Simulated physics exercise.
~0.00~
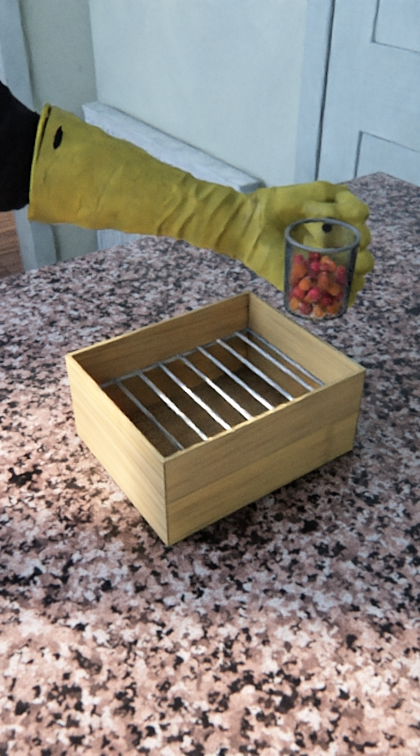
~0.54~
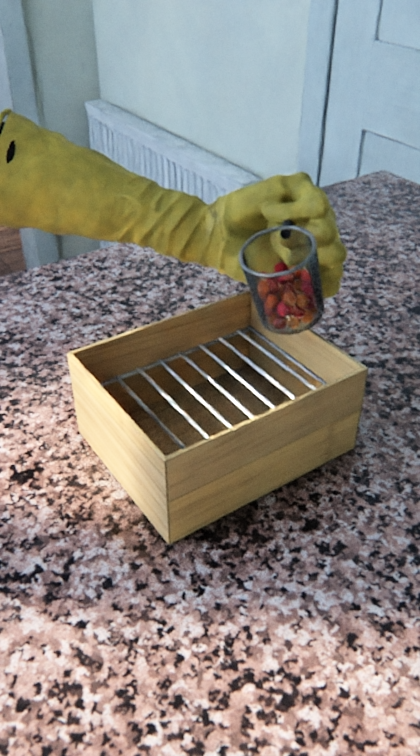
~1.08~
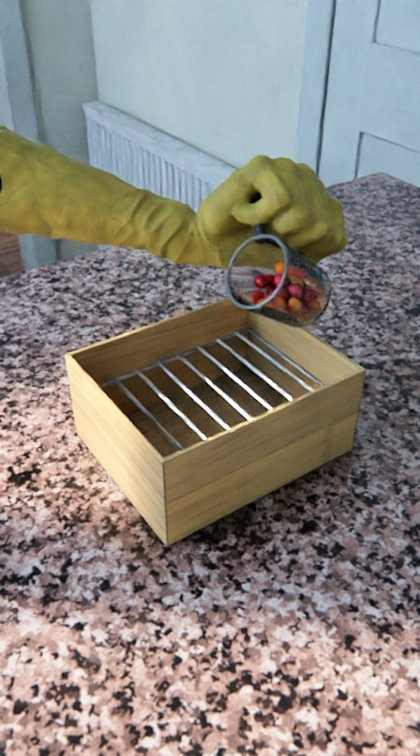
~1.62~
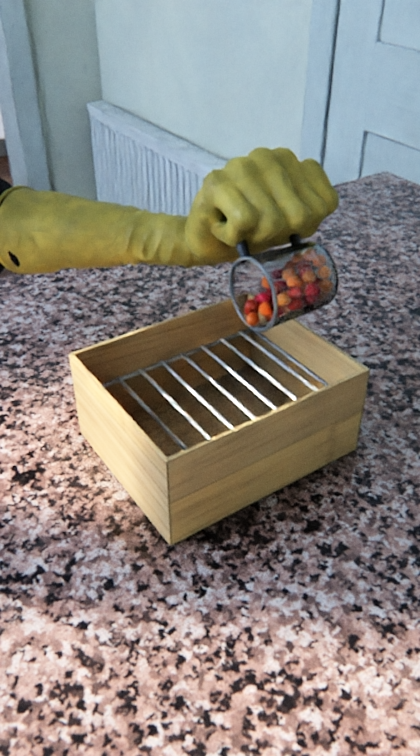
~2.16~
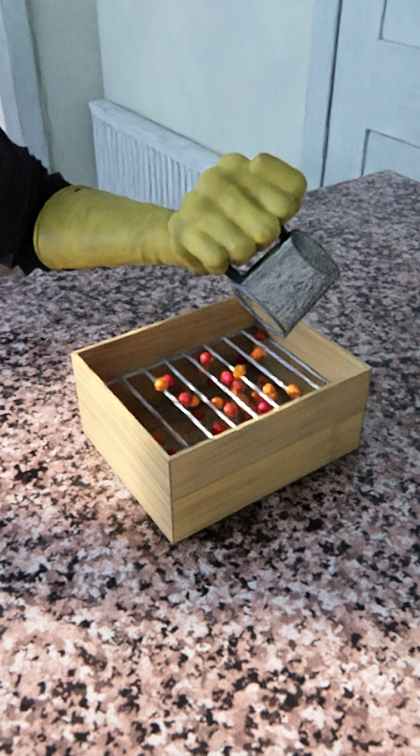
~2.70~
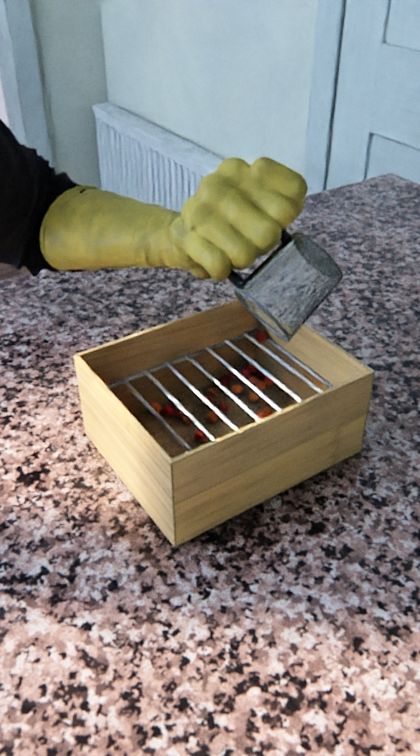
At first, a hand in a yellow rubber glove holds a clear cup of small orange and red pieces upright above the right side of an open wooden box with a wire rack set inside it. The hand moves left and begins to tilt the cup over the box. The cup leans further until it lies on its side, with the pieces still inside. Then it tips mouth-down, and the pieces tumble out and scatter across the wires. They drop through the gaps, and finally nearly all of both colours lie beneath the rack while the hand holds the emptied cup above.
